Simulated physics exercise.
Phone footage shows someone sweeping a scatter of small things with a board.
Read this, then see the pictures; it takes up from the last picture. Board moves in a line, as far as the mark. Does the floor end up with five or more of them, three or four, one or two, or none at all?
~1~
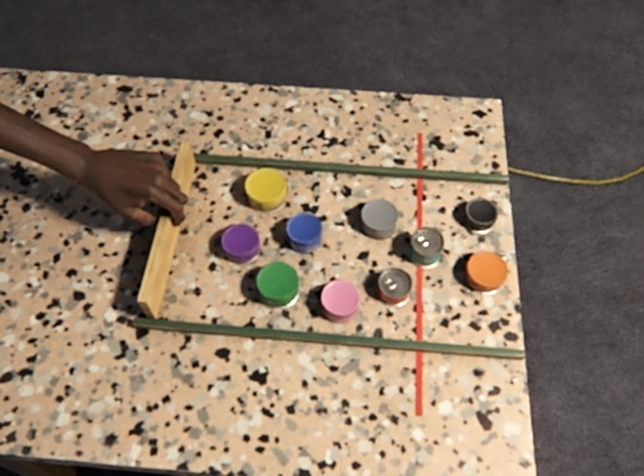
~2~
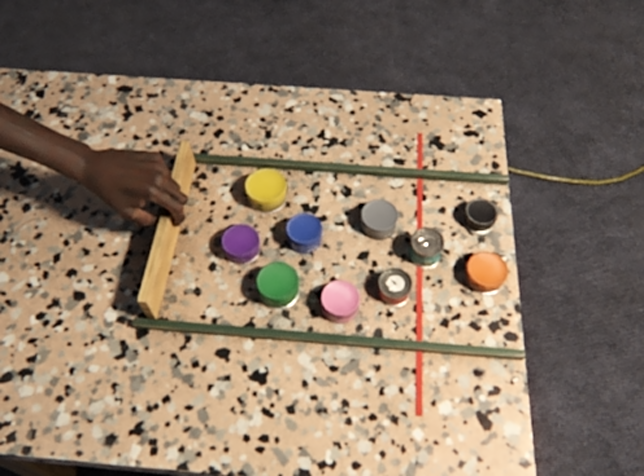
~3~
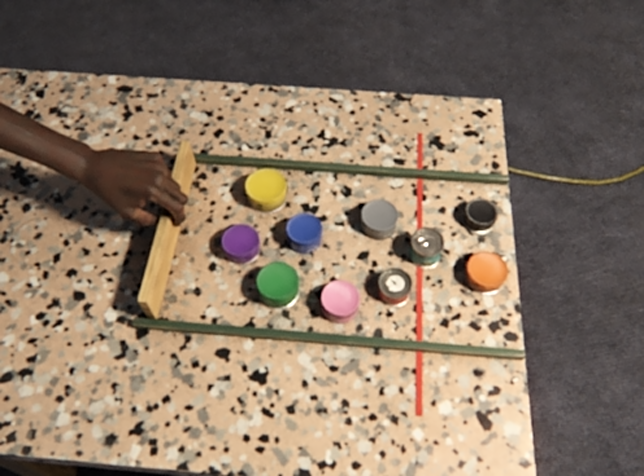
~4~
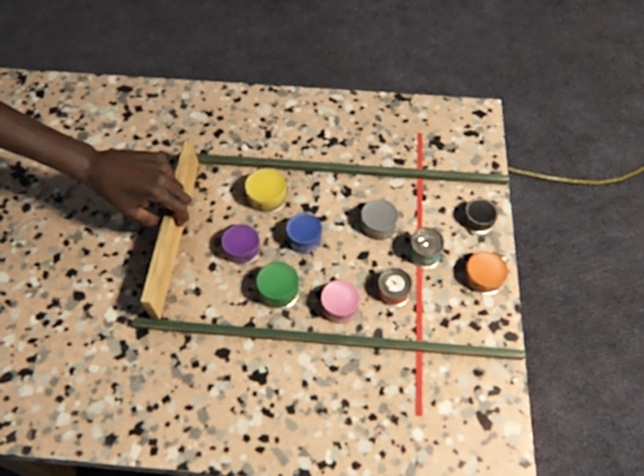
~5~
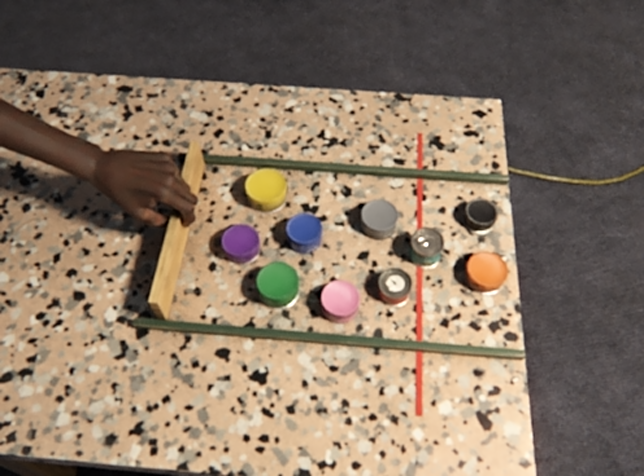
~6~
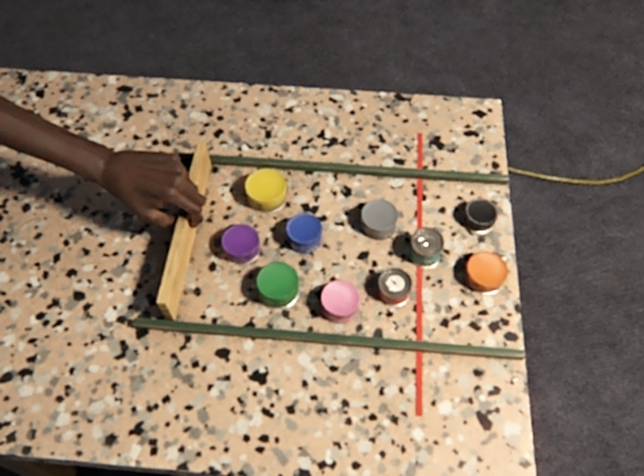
The floor ends up with none at all.
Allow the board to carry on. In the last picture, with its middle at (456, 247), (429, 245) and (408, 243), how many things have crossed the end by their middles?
Going through the three positions, you'd get 2, 0 and 0.
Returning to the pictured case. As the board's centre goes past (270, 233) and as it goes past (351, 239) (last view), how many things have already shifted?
At first I count 4, and then 7.
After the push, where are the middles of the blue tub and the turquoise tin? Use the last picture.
Blue tub at about (438, 234), turquoise tin at about (471, 252).
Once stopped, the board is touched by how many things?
The count in contact is 4.
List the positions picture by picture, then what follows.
In the first frame, orange pot (486, 273); black tin (480, 216); turquoise tin (426, 248); board (170, 225); tape (420, 255).
In the second frame, black tin (480, 216); yellow tin (267, 191).
In the third frame, turquoise tin (426, 248); purple pot (241, 245).
In the fourth frame, orange pot (486, 273); pink tub (340, 302).
In the fifth frame, black tin (480, 216); blue tub (304, 234).
In the sixth frame, orange pot (486, 273); black tin (480, 216); turquoise tin (426, 248); board (186, 227); tape (420, 255).
A little later, none off yet; orange pot at rest near (486, 273); black tin at rest near (480, 216); turquoise tin at rest near (426, 248).
When it is over, the number that fall off is zero.
